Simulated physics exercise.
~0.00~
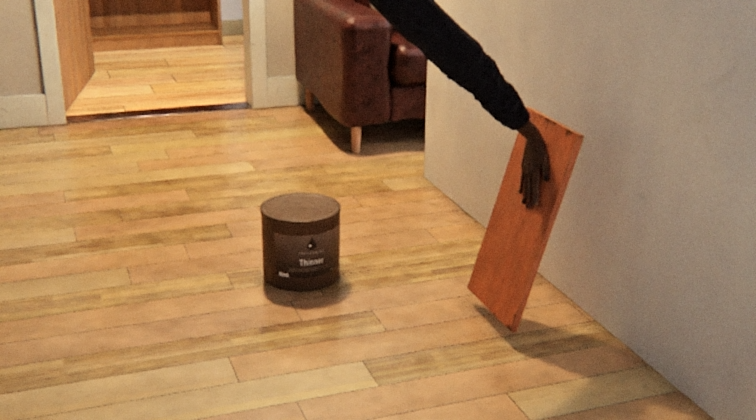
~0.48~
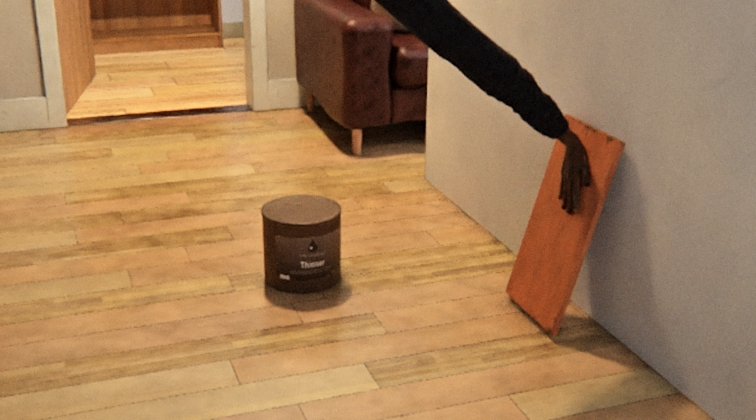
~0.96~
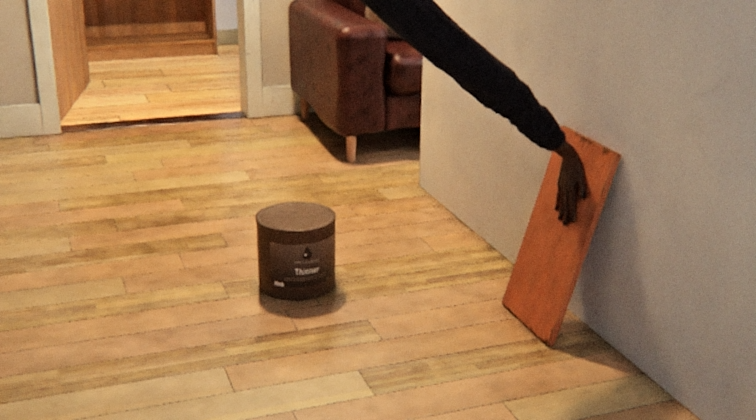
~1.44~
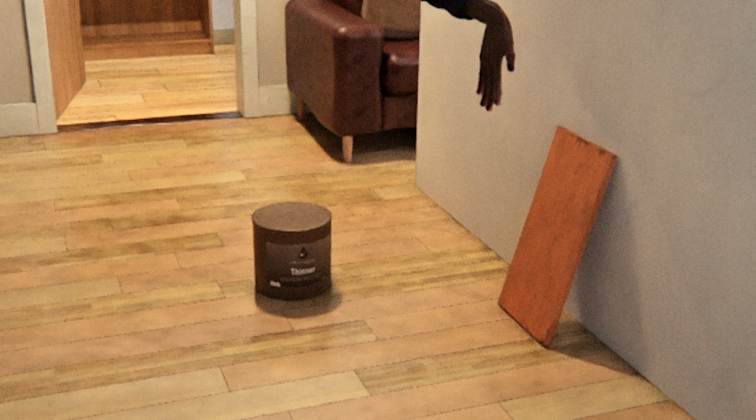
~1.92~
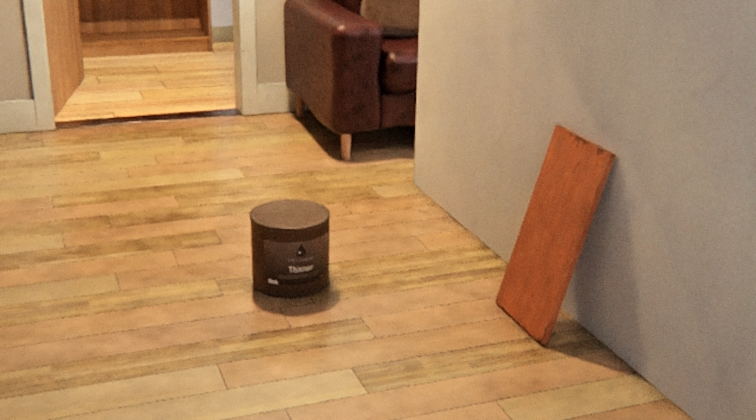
At first, a dark-sleeved arm reaches in from the top and holds an orange board upright at a tilt near a pale wall on the right, while a brown pail sits on the wooden floor. The hand moves the board to the right, bringing it to lean against the wall. It rests on the board for a moment as the view sways slightly. Then the hand lets go and draws back up and to the left, past a brown leather seat. The arm leaves the view, and the board stays leaning on the wall, with the pail still in its place.
